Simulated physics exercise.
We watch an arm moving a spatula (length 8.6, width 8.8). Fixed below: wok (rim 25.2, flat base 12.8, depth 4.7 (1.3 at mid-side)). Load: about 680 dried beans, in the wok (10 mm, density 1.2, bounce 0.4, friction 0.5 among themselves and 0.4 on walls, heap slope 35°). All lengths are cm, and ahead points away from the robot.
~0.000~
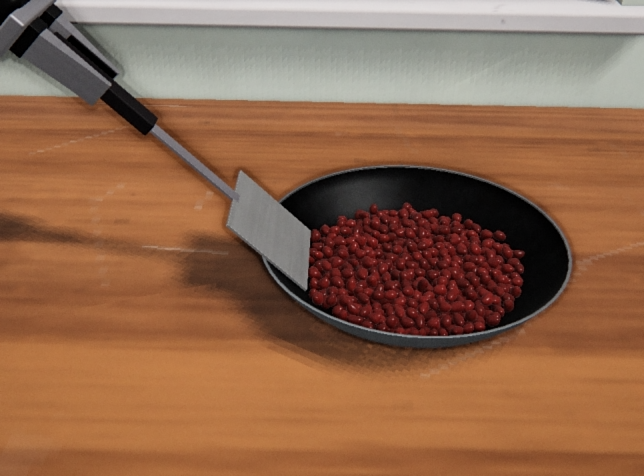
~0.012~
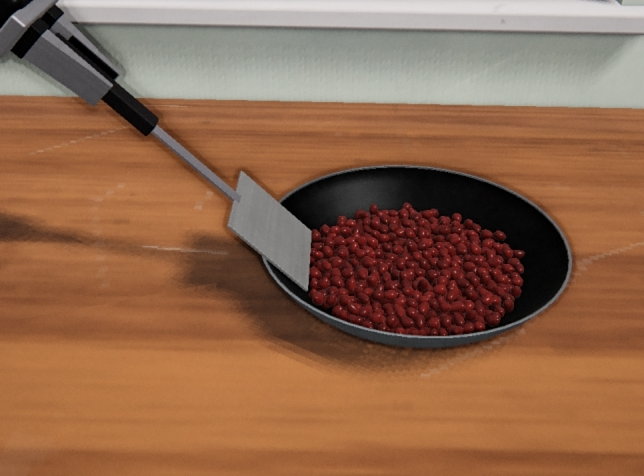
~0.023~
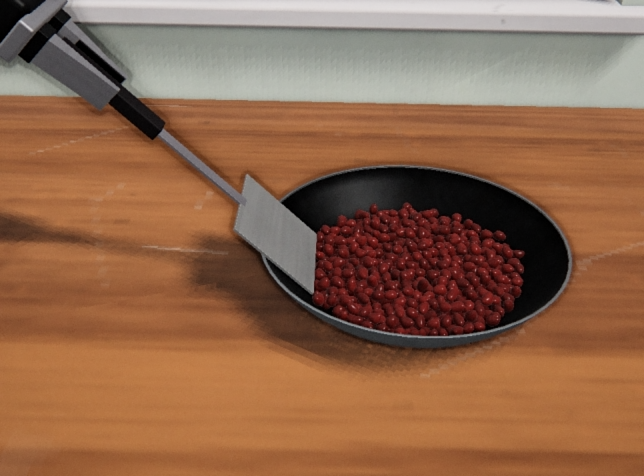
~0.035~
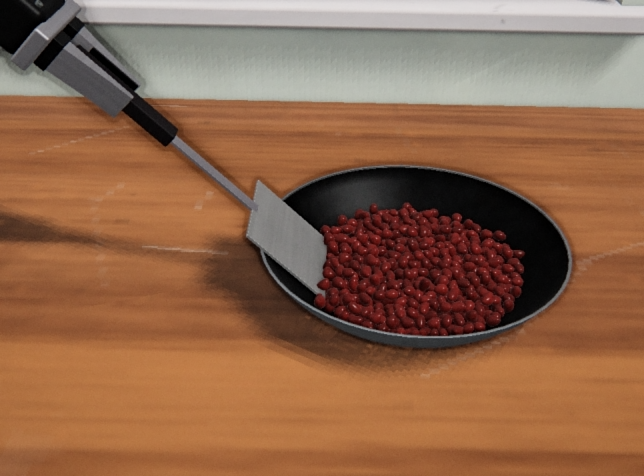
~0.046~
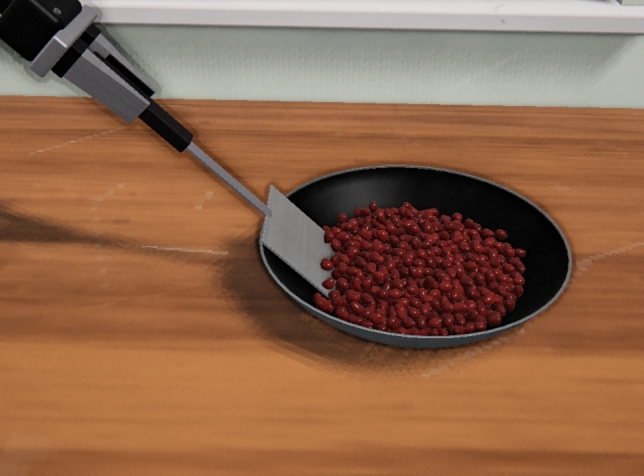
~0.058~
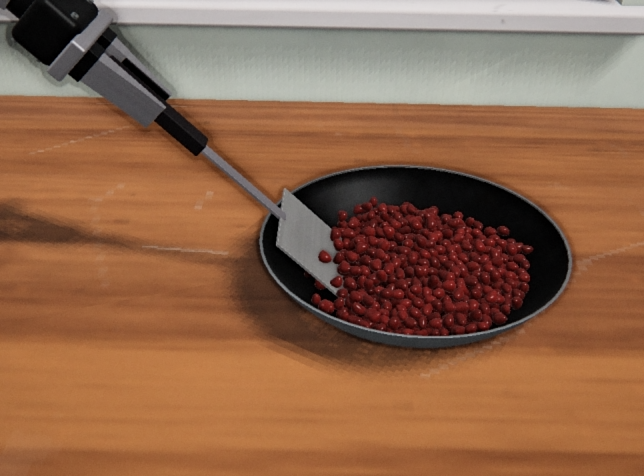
The footage shows a robotic arm holding a spatula at the left edge of a black wok of dark red beans on a wooden surface. After a brief pause, the blade slides slowly rightward and slightly down, nudging the beans.
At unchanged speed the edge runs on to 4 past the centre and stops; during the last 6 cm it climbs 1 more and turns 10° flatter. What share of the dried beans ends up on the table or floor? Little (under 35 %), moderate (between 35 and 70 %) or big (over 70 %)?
Answer: Little; under 35 % of the dried beans finish on the table or floor.
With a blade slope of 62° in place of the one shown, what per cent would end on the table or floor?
It would be near 10 per cent.
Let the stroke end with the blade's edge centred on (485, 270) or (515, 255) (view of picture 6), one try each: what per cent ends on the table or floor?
Some 15 and 45 per cent.
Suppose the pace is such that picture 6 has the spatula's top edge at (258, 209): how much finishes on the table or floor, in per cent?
Some 5 per cent.
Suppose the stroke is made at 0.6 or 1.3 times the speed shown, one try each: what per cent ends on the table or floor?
Some 5 and 5 per cent.
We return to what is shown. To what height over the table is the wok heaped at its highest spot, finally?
About 6.5 cm.
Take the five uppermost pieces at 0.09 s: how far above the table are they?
Some 5 cm.
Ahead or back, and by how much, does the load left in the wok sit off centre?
Roughly 5.0 cm ahead.
By 0.09 s, sloping 44°, highest piece 6 above the table; 676 in the wok.
By 0.11 s, sloping 41°, highest piece 7 above the table; 676 in the wok.
By 0.33 s, sloping 35°, highest piece 6 above the table; 650 in the wok, 24 on the table or floor, 2 on the blade or in flight.
By 1.38 s, sloping 35°, highest piece 6 above the table; 649 in the wok, 27 on the table or floor.
Final count, 649 in the wok, 27 on the table or floor. That is 4 % on the table or floor.
